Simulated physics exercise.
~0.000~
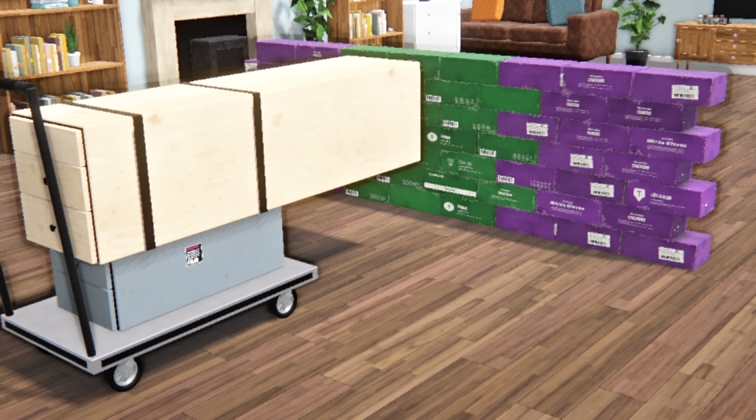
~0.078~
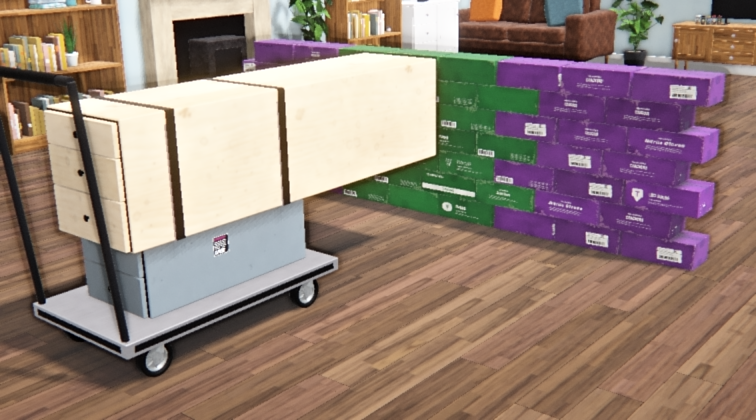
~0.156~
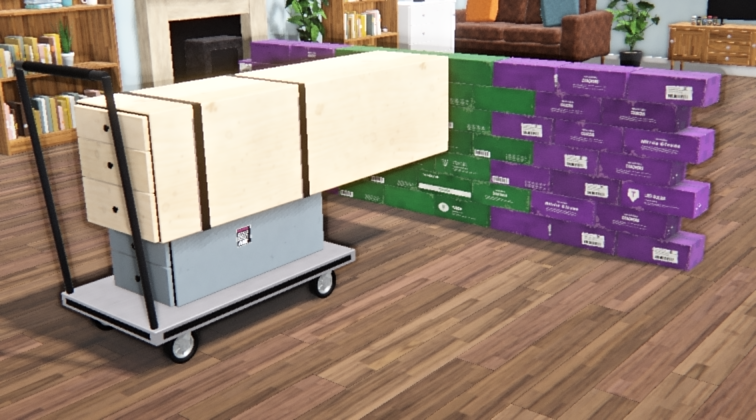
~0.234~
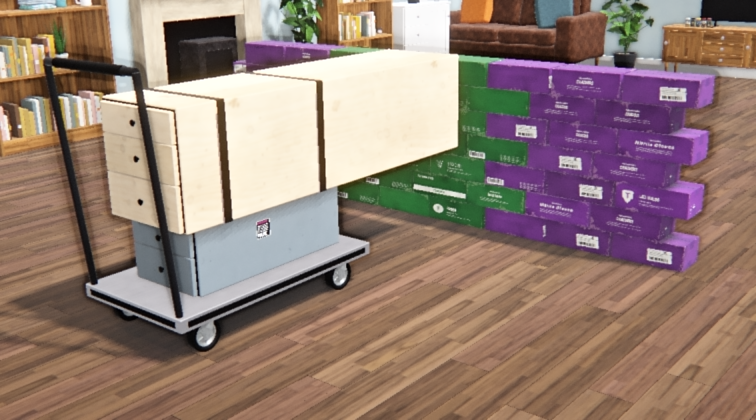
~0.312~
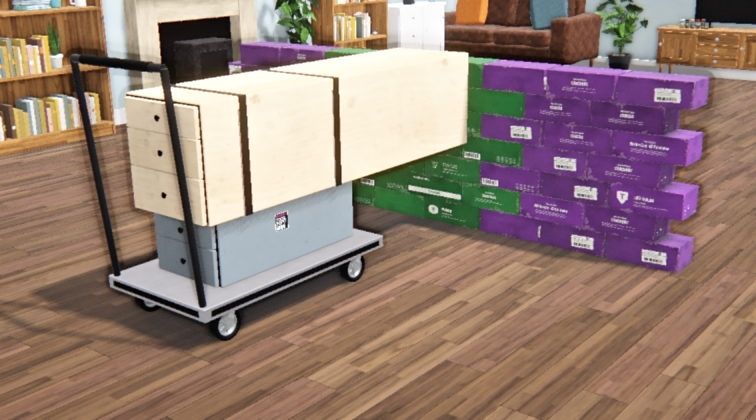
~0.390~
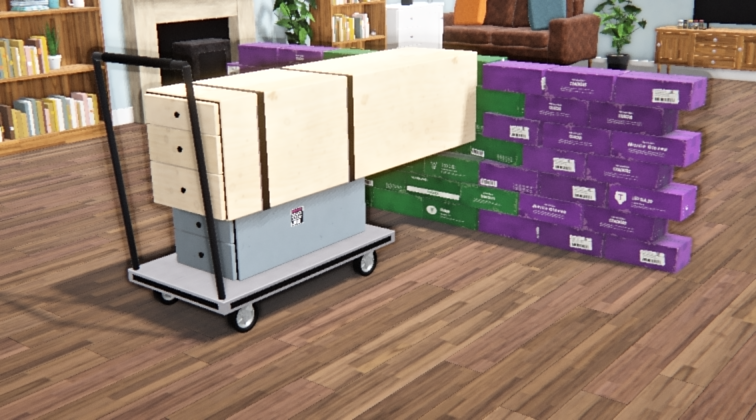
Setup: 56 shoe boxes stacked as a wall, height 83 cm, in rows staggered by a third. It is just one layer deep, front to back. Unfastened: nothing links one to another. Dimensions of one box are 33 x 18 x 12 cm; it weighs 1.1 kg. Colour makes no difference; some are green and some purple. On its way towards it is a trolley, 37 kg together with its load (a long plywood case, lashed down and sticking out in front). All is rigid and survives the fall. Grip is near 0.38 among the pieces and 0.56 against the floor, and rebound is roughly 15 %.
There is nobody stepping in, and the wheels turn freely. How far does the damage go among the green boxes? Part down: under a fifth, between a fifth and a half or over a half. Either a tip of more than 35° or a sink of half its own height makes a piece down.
Of the lot, the part is beyond one half.
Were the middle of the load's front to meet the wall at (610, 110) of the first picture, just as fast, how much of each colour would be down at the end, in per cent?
That would leave purple at 30 % and green at 10 %.
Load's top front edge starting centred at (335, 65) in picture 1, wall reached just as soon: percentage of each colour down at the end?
Down at the end: Purple 20 per cent, green 70 per cent.
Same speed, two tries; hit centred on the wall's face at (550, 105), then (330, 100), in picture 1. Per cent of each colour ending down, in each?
First try then second: Purple 30 and 30, green 20 and 50 per cent.
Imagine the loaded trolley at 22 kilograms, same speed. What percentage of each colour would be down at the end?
For purple it's 20, for green it's 60 in a hundred.
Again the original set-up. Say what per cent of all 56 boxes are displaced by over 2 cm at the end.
45 in a hundred.
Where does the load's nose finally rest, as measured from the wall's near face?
95 cm past it.
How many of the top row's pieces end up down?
6.
By 0.68 s, load 38 cm past the wall's line, still rolling; 6 of the 24 green boxes down (6 of 56 in all colours); top green box tilted 19°.
By 1.12 s, load 78 cm past the wall's line, still rolling; 15 of the 24 green boxes down (20 of 56 in all colours); top green box tilted 41°, 62 cm lower.
When it is over (2.4 s), load 93 cm past the wall's line, stopped; 15 of the 24 green boxes down (20 of 56 in all colours); top green box on its side; top purple box unmoved. That is 62 per cent. In pixels of the last frame, middles, top green box near (431, 150), top purple box near (660, 91).
